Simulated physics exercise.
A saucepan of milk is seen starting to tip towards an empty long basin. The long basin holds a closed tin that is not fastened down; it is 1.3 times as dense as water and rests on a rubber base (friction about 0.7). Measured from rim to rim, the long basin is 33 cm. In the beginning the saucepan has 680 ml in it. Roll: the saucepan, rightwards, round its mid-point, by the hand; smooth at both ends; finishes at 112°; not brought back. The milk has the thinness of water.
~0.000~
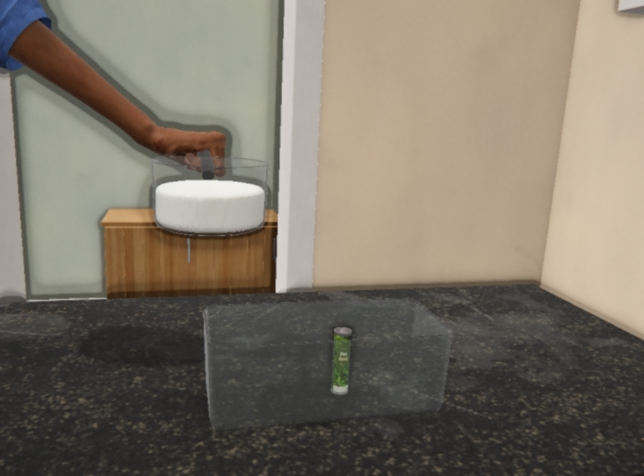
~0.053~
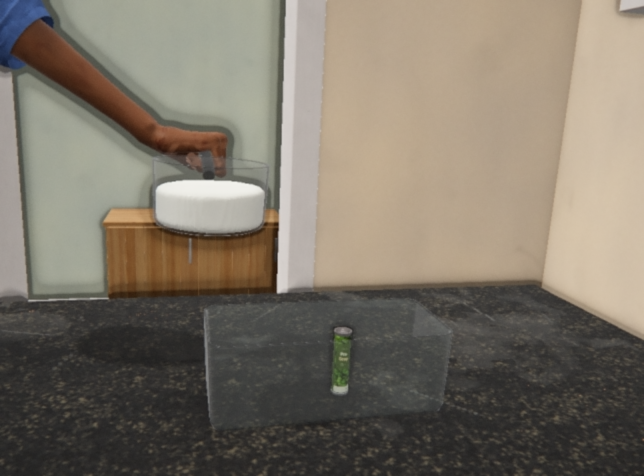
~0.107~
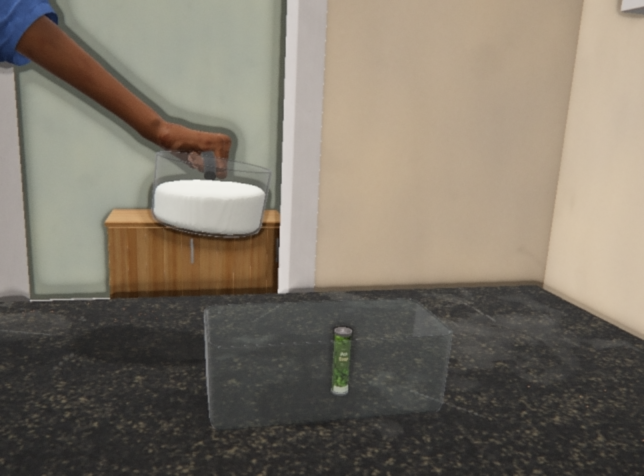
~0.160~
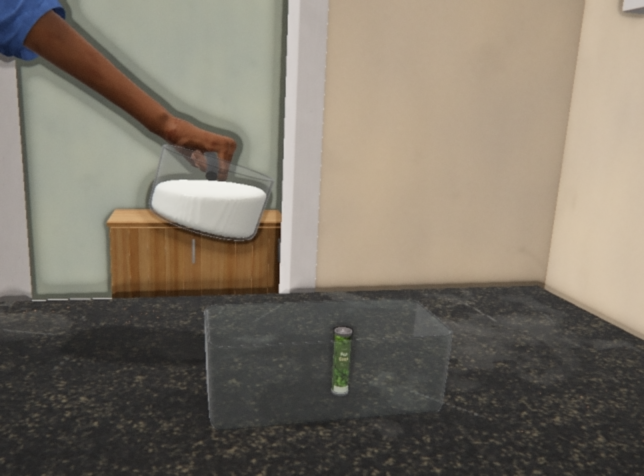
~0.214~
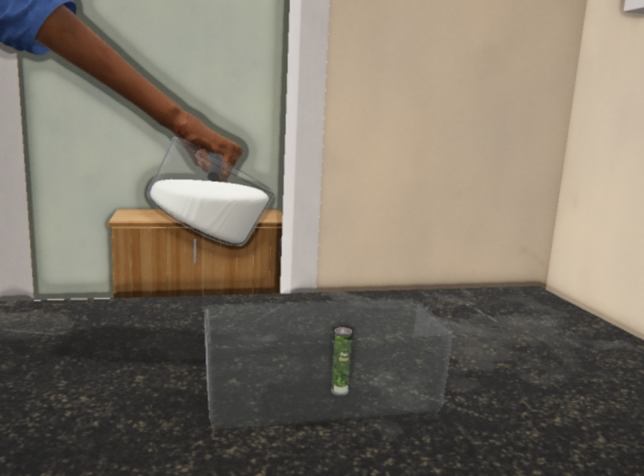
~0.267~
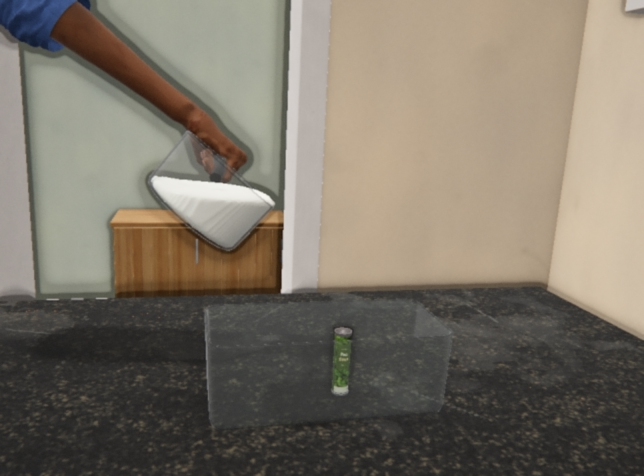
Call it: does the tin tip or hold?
It holds.
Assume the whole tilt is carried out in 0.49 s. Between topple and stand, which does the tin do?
The tin stays balanced.
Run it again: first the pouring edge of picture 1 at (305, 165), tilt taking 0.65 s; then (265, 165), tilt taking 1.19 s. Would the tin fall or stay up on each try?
First it tips over; then it stays on its base.
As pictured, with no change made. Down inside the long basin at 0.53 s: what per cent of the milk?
Some 20 per cent.
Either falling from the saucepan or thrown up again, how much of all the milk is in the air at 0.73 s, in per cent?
In-air share: About 10 %.
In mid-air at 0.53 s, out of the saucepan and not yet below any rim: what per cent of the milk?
About 54 per cent.
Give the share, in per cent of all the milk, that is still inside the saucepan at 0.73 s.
I'd say some 5 per cent remains.
Then, 0.53 s in, the tilt is 103° and 26 per cent is still to pour; the tin stands where it began.
Then, 0.73 s in, the tilt is 112° and 5 per cent is still to pour; the tin stands where it began.
Then, 0.93 s in, the tilt is 112° and 0 per cent is still to pour; the tin stands where it began.
Then, 1.15 s in, the tilt is 112° and 0 per cent is still to pour; the tin stands where it began.
Finally, the tin stands where it began.
